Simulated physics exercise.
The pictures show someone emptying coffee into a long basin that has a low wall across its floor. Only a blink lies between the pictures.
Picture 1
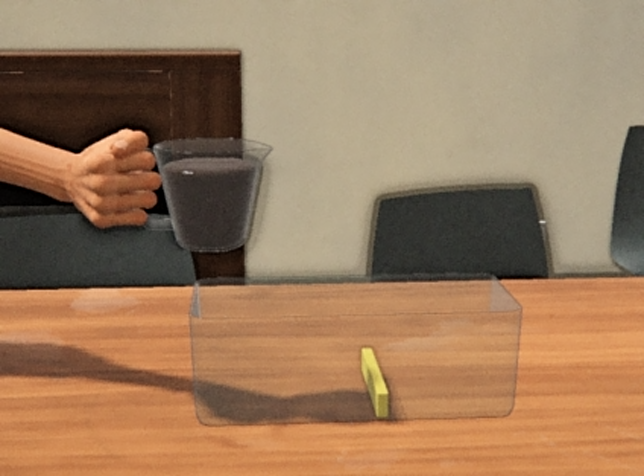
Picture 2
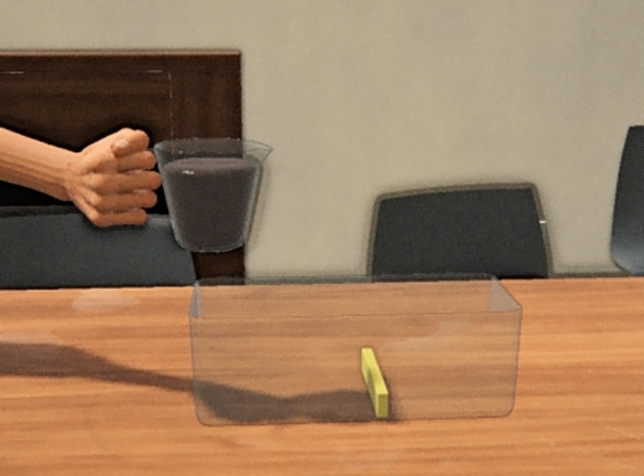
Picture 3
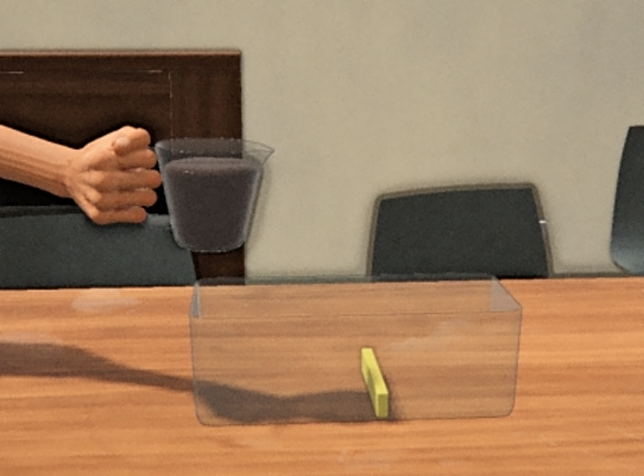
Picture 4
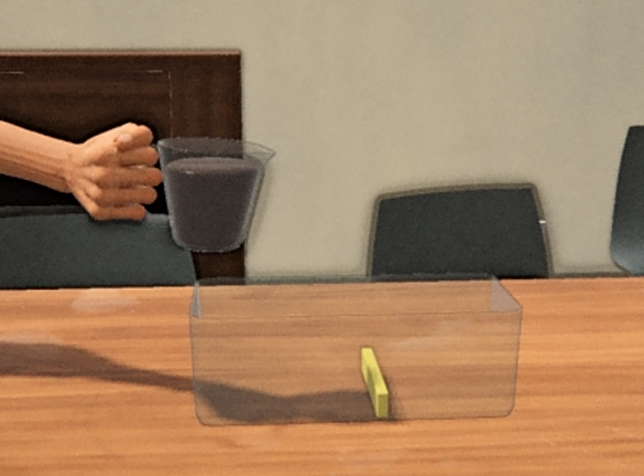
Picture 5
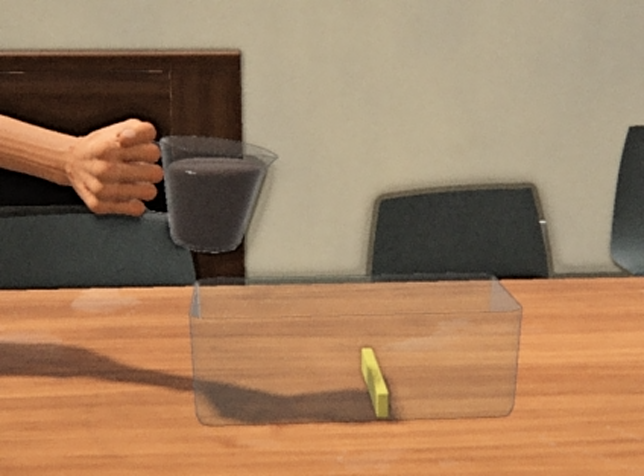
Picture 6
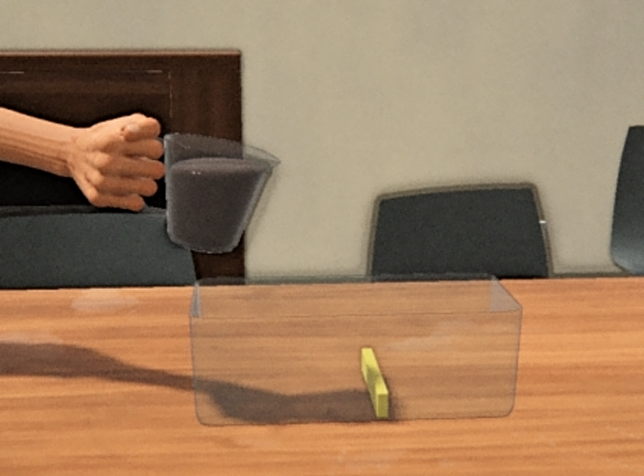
At a wooden table, a hand slowly tilting a clear cup of dark liquid slightly rightward above a transparent basin with a yellow divider.
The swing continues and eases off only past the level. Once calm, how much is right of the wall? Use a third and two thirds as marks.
It comes to less than a third.
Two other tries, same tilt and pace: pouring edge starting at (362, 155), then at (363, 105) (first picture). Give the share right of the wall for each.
In turn 90 and 85 in a hundred.
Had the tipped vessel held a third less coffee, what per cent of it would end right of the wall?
About 10 per cent.
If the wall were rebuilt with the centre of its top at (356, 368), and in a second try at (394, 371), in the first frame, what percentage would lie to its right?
First some 10, then 15 per cent.
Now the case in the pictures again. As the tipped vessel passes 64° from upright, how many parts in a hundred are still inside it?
About 75 per cent.
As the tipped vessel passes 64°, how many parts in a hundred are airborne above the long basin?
Close to 20 per cent.
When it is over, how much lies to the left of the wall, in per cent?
About 90 per cent.
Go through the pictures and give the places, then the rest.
Tilt 0°; pouring edge (273, 147); surface from (162, 165) to (257, 164); the long basin's rim runs from (193, 299) to (507, 293); the wall's top is at (374, 371), in the first frame.
Tilt 0°; pouring edge (273, 147); surface from (163, 165) to (257, 164), in the second frame.
Tilt 2°; pouring edge (275, 149); surface from (164, 165) to (258, 165), in the third frame.
Tilt 4°; pouring edge (276, 152); surface from (166, 164) to (260, 165), in the fourth frame.
Tilt 7°; pouring edge (279, 155); surface from (167, 164) to (262, 165), in the fifth frame.
Tilt 11°; pouring edge (281, 160); surface from (169, 166) to (266, 166), in the sixth frame.
A moment on, the tilt is 64° and 74 per cent is still to pour, 8 is left of the wall and 0 right of it.
Next, the tilt is 98° and 14 per cent is still to pour, 69 is left of the wall and 3 right of it.
Then the tilt is 105° and 0 per cent is still to pour, 89 is left of the wall and 8 right of it.
Later the tilt is 105° and 0 per cent is still to pour, 89 is left of the wall and 9 right of it.
Finally, 89 per cent lies left of the wall, 9 right of it and 2 outside.
